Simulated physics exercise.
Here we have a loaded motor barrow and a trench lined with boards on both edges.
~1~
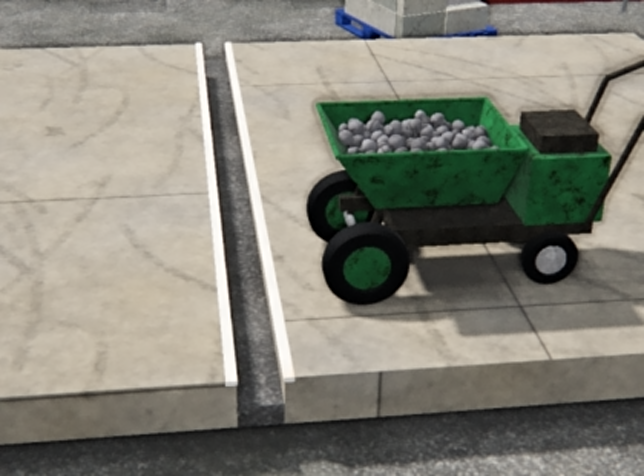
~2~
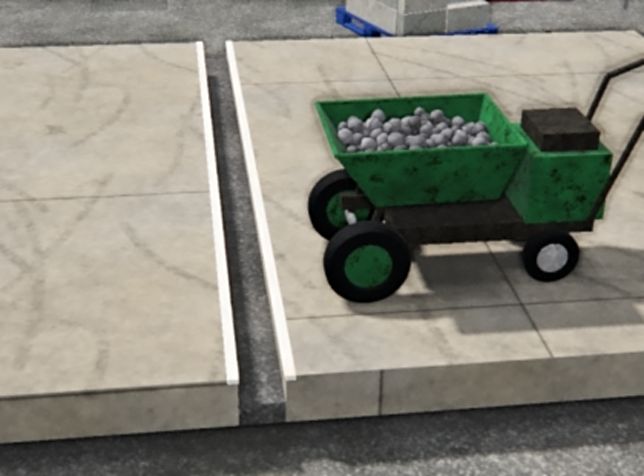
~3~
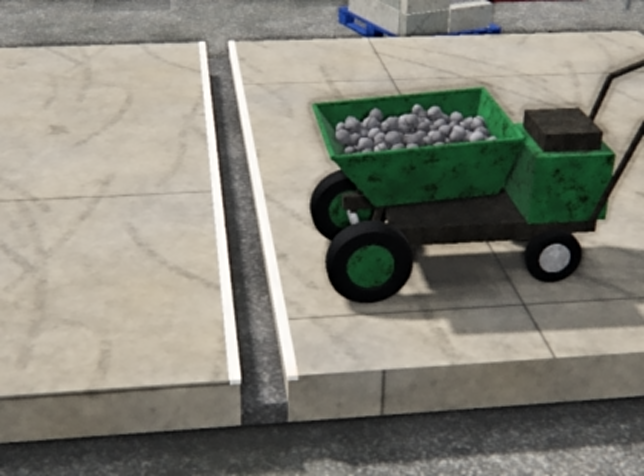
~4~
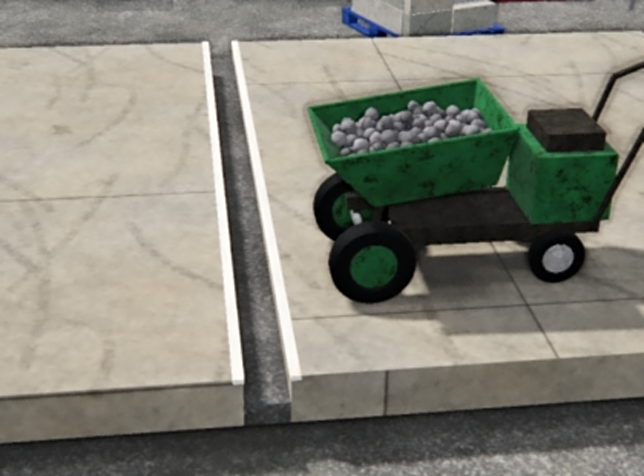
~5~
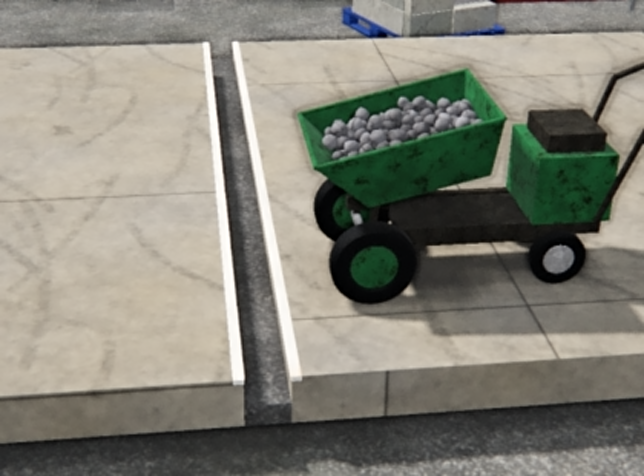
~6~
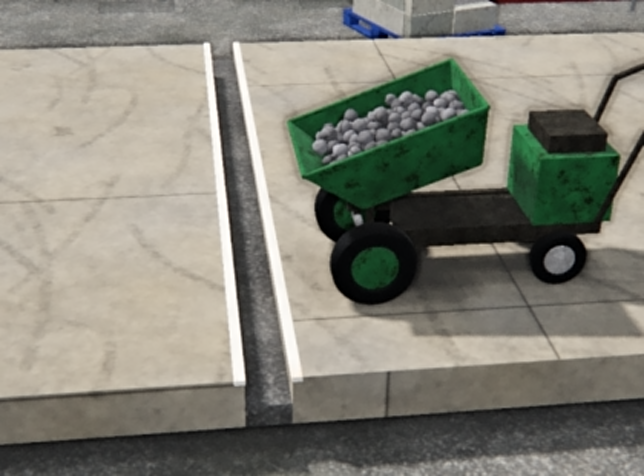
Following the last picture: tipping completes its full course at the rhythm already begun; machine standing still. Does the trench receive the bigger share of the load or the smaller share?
Predicted result: Mostly out.
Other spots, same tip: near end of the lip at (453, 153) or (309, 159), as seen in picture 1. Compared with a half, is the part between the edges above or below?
A minority at the first place, then a minority at the second.
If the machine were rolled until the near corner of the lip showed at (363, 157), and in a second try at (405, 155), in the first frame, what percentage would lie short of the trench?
Trial 1 around 0 %, trial 2 around 20 %.
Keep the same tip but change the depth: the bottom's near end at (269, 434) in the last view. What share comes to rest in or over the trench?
Something like 30 %.
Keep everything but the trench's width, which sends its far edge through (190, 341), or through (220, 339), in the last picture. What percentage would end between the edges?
I'd expect close to 80 in a hundred and then close to 40 in a hundred.
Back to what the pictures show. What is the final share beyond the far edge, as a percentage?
Close to 75 in a hundred.
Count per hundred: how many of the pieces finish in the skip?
Roughly 0 per cent.
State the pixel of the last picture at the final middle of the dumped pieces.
Close to (197, 274), more or less.
Shortly afterwards, skip tipped steeply; the whole lot in the skip.
Next, skip tipped right over; the bulk in the skip; only a few in or heaped over the trench; near a quarter beyond it; a little falling.
Some moments later, skip tipped right over; a little in the skip; a little in or heaped over the trench; the bulk beyond it.
In the end, skip tipped right over; near a quarter in or heaped over the trench; the bulk beyond it.
